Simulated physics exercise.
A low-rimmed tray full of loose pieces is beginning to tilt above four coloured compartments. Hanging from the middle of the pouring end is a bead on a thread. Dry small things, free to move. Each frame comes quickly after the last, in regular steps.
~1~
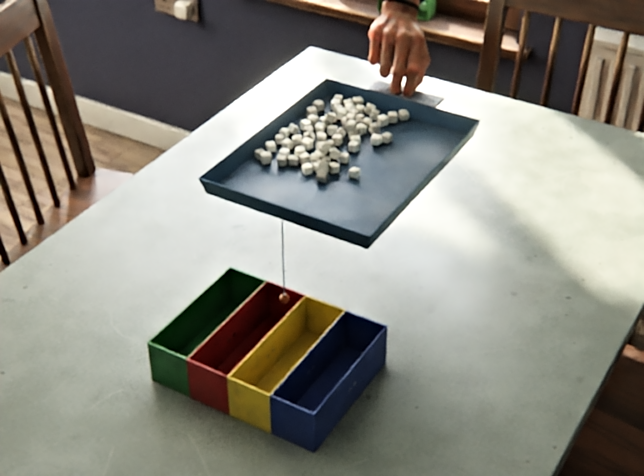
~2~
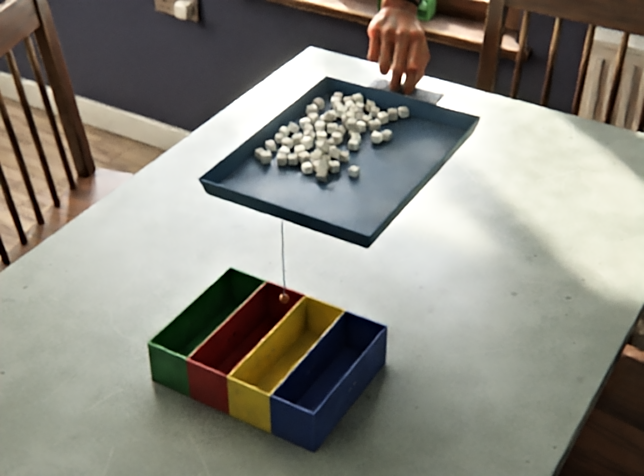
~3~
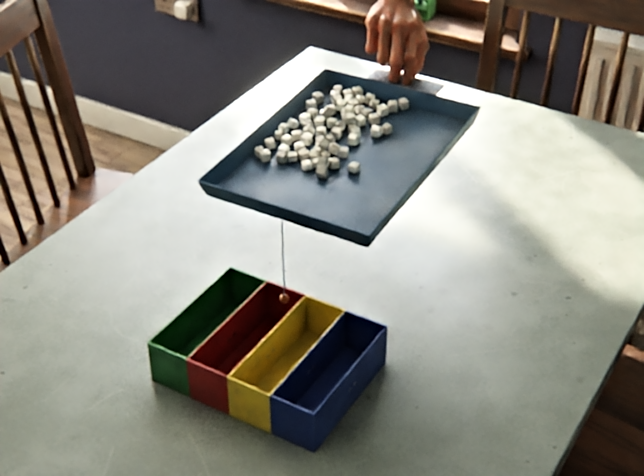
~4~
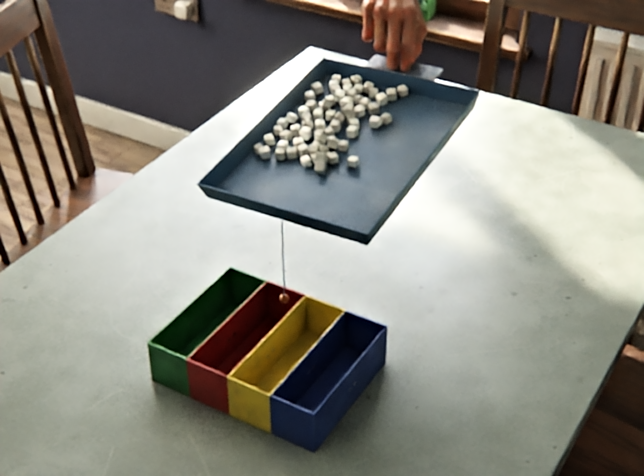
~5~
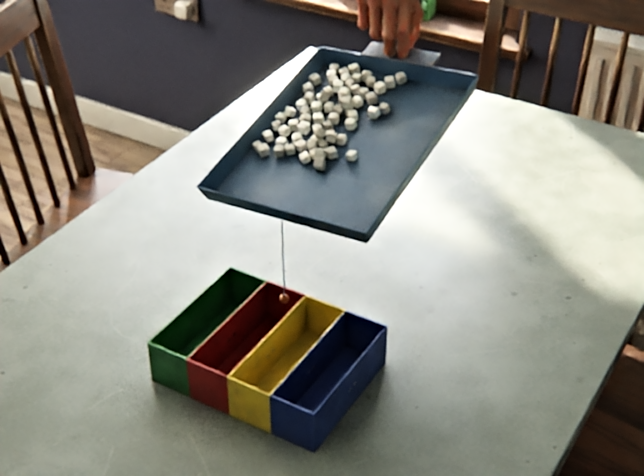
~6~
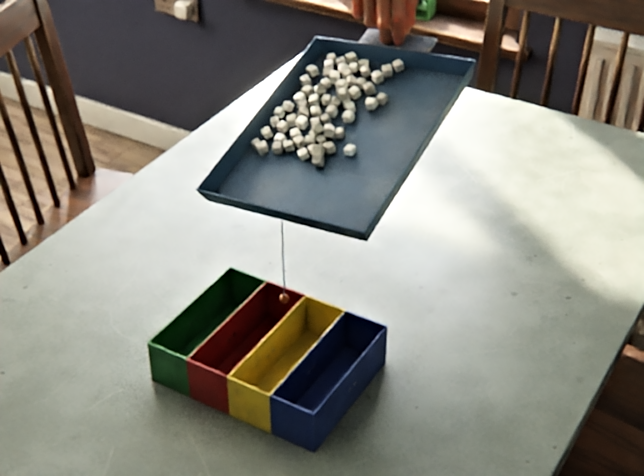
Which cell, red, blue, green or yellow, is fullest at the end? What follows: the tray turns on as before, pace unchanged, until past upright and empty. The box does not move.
The green cell is fullest at the end.
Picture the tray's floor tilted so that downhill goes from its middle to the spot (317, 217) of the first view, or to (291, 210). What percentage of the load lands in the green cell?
Shares: About 0 in a hundred, then about 30 in a hundred.
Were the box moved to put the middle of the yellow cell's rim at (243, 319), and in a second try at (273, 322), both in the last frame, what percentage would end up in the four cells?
About 90 and 90 per cent.
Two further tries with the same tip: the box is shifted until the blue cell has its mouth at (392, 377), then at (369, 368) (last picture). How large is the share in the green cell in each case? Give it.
About 0 per cent, then about 20 per cent.
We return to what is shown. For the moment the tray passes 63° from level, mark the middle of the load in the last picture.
The middle of the pieces shows up near (234, 181).
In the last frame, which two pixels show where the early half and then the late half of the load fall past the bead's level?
At about (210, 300), then at (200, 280).
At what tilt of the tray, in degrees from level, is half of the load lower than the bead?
My estimate is some 115 degrees.
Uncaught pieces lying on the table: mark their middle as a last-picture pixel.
I'd say near (113, 328), give or take.
Just after the last frame, tray tipped steeply; the larger part on the tray; just a few in the green cell; about a tenth falling or outside the box.
A moment on, tray tipped past a quarter turn; roughly two thirds on the tray; about a tenth in the green cell; about a tenth in the red cell; just a few in the yellow cell; roughly a quarter falling or outside the box.
Further on, tray tipped past a quarter turn; roughly half in the green cell; about a tenth in the red cell; just a few in the yellow cell; roughly half falling or outside the box.
When it is over, tray tipped past a quarter turn; roughly half in the green cell; about a tenth in the red cell; just a few in the yellow cell; not one in the blue cell; roughly half outside the box.
